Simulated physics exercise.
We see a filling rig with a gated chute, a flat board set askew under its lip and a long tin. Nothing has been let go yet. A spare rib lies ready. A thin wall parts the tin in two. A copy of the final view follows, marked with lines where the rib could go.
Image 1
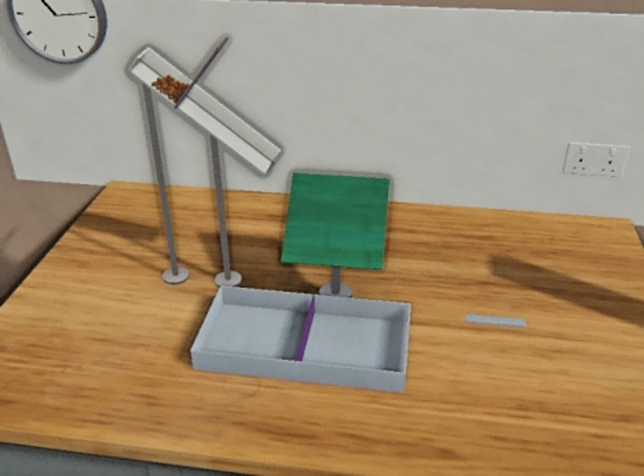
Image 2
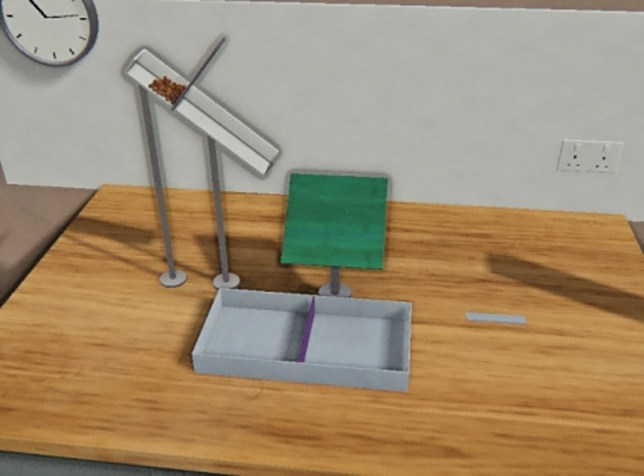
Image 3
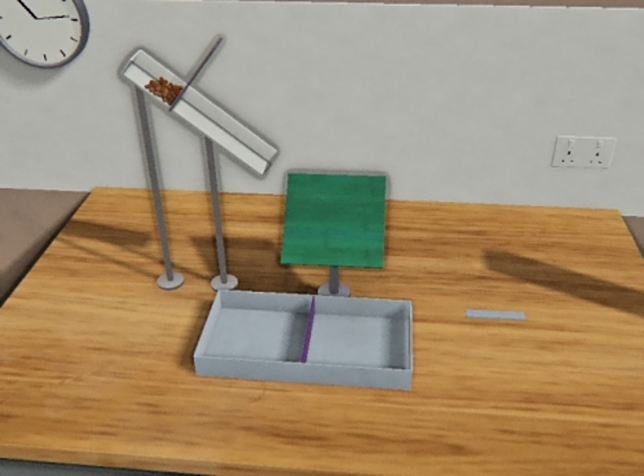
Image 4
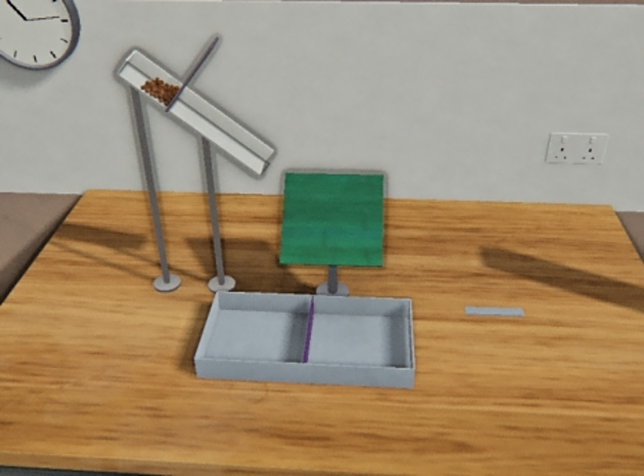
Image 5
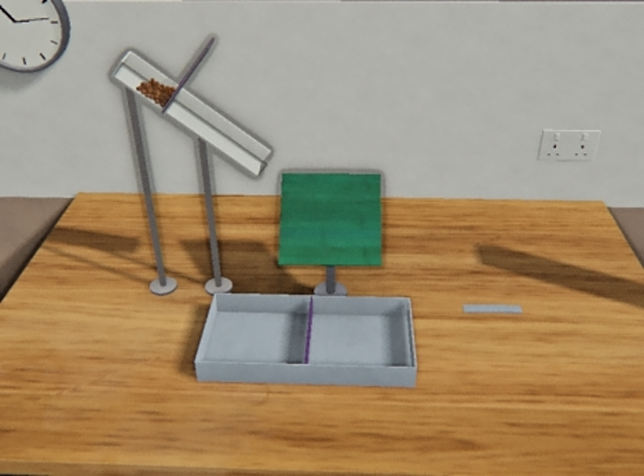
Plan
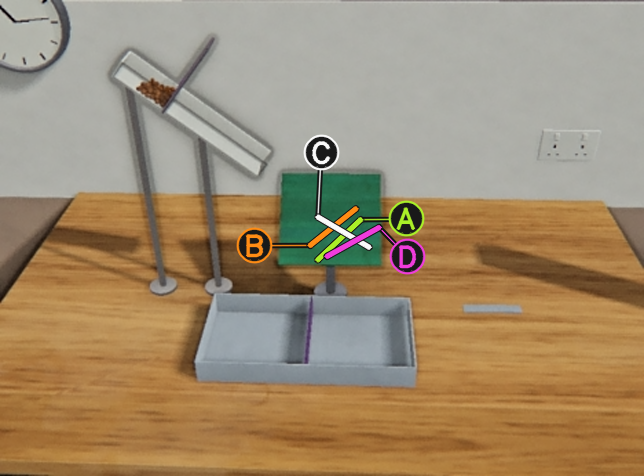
A wooden table stands against a pale wall with a clock at upper left and a socket at right, seen from the front and slightly above. A sloping chute on two posts holds small orange-brown pieces behind a gate, with a tilted green board, a grey tin split by a purple wall, and a loose grey strip rightward. Only the camera moves, drifting gently sideways, while everything stays still.
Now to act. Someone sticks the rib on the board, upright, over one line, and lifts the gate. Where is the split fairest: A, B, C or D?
D is best.
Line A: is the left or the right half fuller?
The left half.
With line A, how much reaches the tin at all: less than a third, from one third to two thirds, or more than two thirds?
It is more than two thirds.
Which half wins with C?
The right half.
On the marked copy, line A from (360, 219) to (317, 259); line B from (355, 208) to (310, 245); line C from (317, 217) to (369, 247); line D from (379, 227) to (327, 256).
Choosing A, of what is caught, all but a few in the left half, a small share in the right.
Choosing B, of what is caught, the bulk in the left half, a small share in the right.
Choosing C, of what is caught, a small share in the left half, the bulk in the right.
Choosing D, of what is caught, close to half in the left half, close to half in the right.
